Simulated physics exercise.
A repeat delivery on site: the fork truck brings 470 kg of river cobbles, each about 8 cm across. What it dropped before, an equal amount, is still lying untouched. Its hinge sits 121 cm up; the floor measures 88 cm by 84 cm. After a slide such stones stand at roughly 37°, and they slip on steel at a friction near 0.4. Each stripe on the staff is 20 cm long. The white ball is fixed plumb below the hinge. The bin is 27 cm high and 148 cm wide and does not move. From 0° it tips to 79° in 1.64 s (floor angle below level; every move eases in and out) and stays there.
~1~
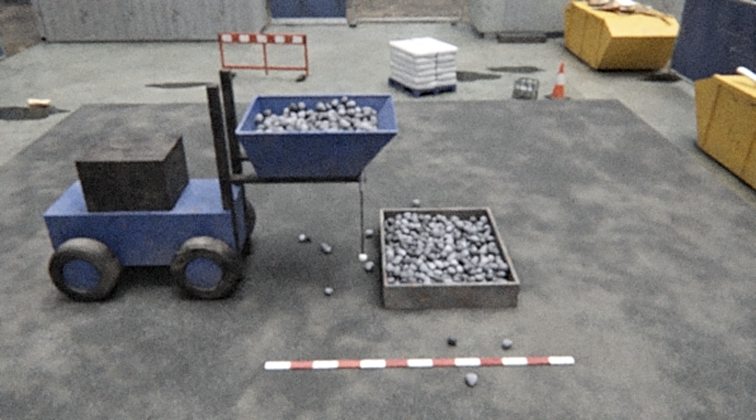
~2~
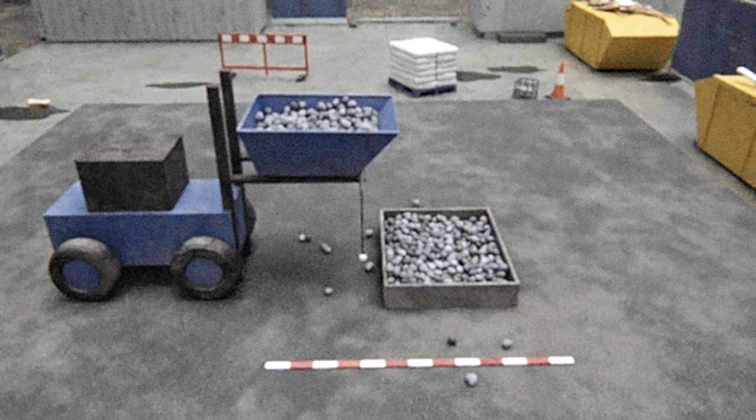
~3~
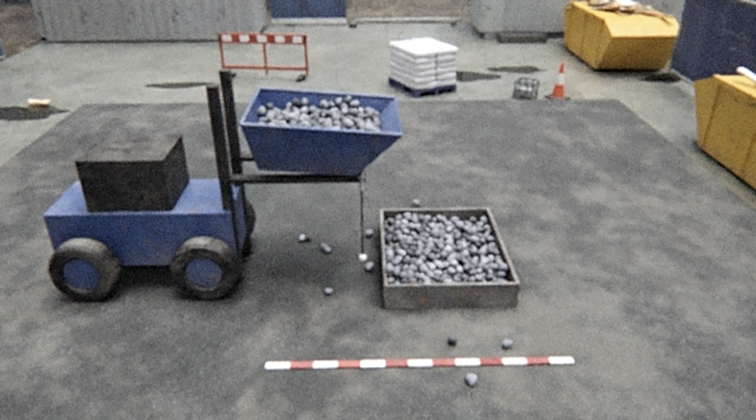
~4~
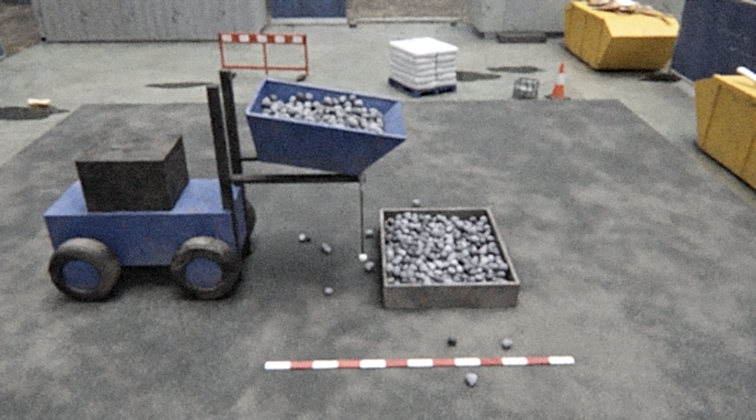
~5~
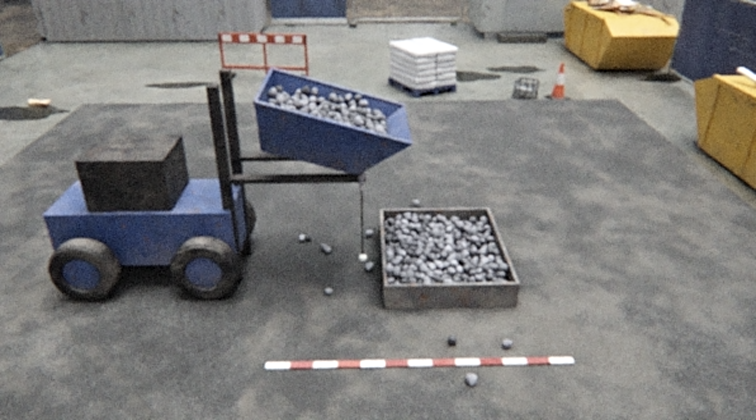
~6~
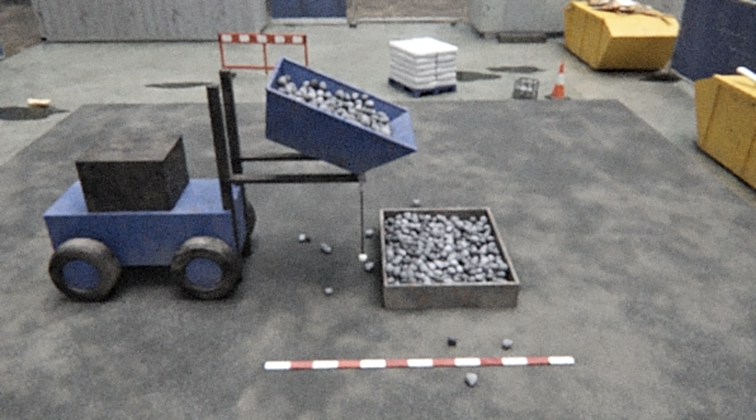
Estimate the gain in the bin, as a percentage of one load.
Roughly 78 per cent of a load more.
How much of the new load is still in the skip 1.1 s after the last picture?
Roughly 50 per cent is still inside.
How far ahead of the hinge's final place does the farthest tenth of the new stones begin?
About 180 cm.
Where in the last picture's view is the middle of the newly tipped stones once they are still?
Their middle is at about (470, 241).
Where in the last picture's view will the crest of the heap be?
Around (466, 226).
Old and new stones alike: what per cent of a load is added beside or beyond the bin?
About 20 per cent.
Then, 0.6 s after the last picture the floor is at 67°; in per cent of one load, 100 in the skip, 1 short of the bin, 98 in the bin, 1 beside or beyond the bin; the foremost stones are at (495, 255).
Then, 1.1 s after the last picture the floor is at 79°; in per cent of one load, 48 in the skip, 1 short of the bin, 149 in the bin, 1 beside or beyond the bin; the foremost stones are at (495, 257).
Then, 1.5 s after the last picture the floor is at 79°; in per cent of one load, 16 in the skip, 1 short of the bin, 173 in the bin, 10 beside or beyond the bin; the foremost stones are at (543, 253).
Then, 4.1 s after the last picture the floor is at 79°; in per cent of one load, 0 in the skip, 1 short of the bin, 176 in the bin, 22 beside or beyond the bin; the foremost stones are at (634, 262). Net gain in the bin, 78.
